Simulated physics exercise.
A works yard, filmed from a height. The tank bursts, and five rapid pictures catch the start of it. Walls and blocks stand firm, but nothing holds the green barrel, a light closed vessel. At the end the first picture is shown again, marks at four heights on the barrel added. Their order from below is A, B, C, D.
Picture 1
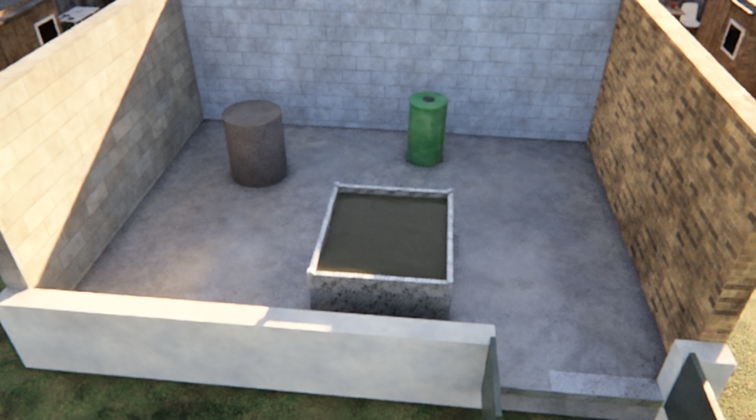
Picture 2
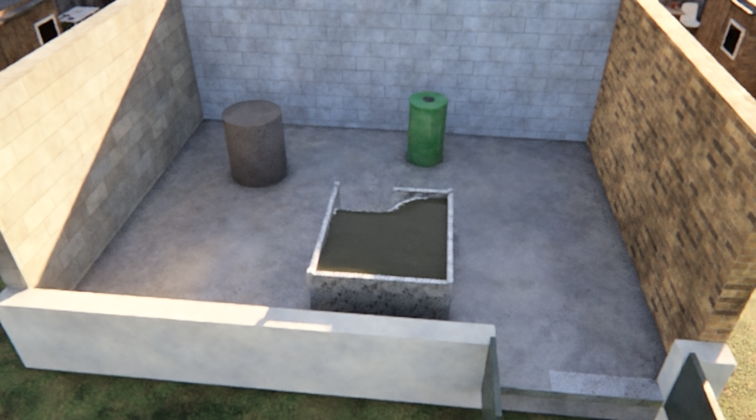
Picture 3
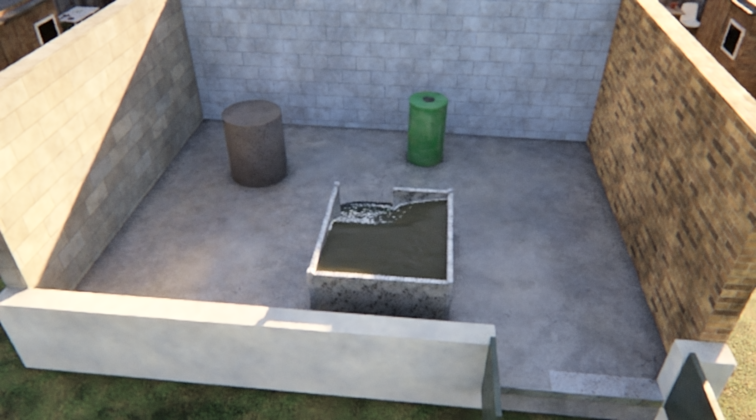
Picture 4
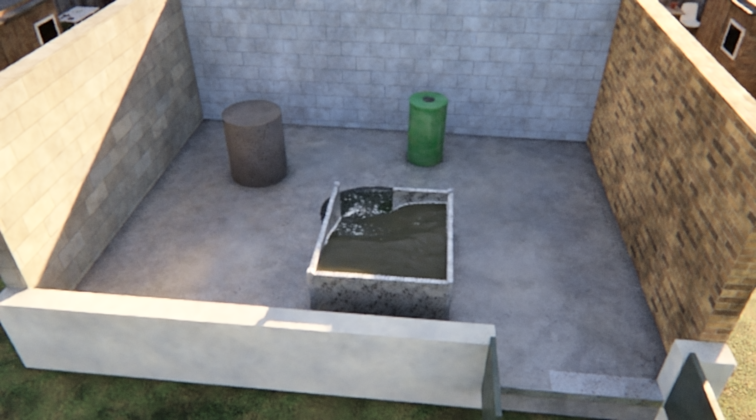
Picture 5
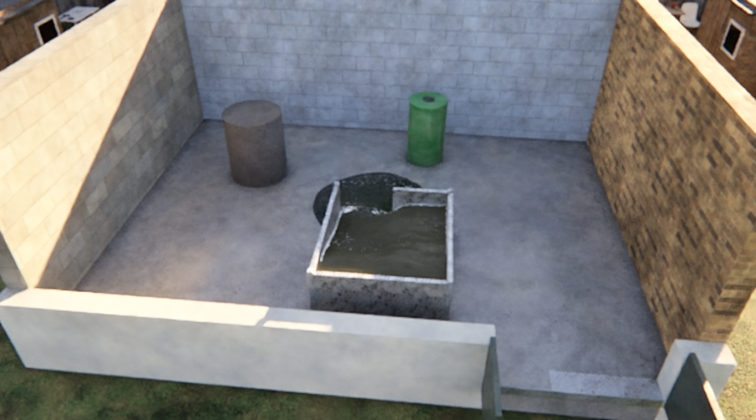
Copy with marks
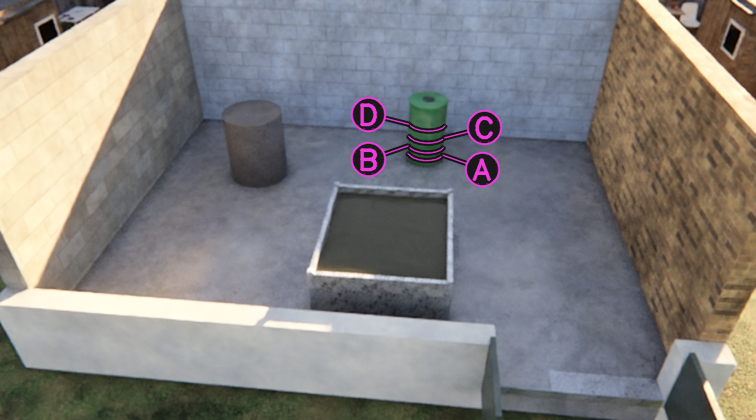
The clip shows a walled yard with a brown cylinder, a green barrel and a full rectangular tank; part of the tank's far wall opens, the dark water inside churns and drops, and a puddle spreads on the ground behind it.
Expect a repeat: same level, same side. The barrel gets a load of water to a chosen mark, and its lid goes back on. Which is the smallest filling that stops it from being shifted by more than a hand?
Level B just does it.
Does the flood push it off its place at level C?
No, that is safe.
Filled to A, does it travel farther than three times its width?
No.
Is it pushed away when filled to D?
No.
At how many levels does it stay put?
Three.
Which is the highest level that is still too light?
A.
In magenta, A at (424, 160); B at (425, 152); C at (425, 143); D at (426, 131); from the bottom up A, B, C, D.
With A, it is pushed about twice its own width away.
With B, it does not move.
With C, it does not move.
With D, it does not move.
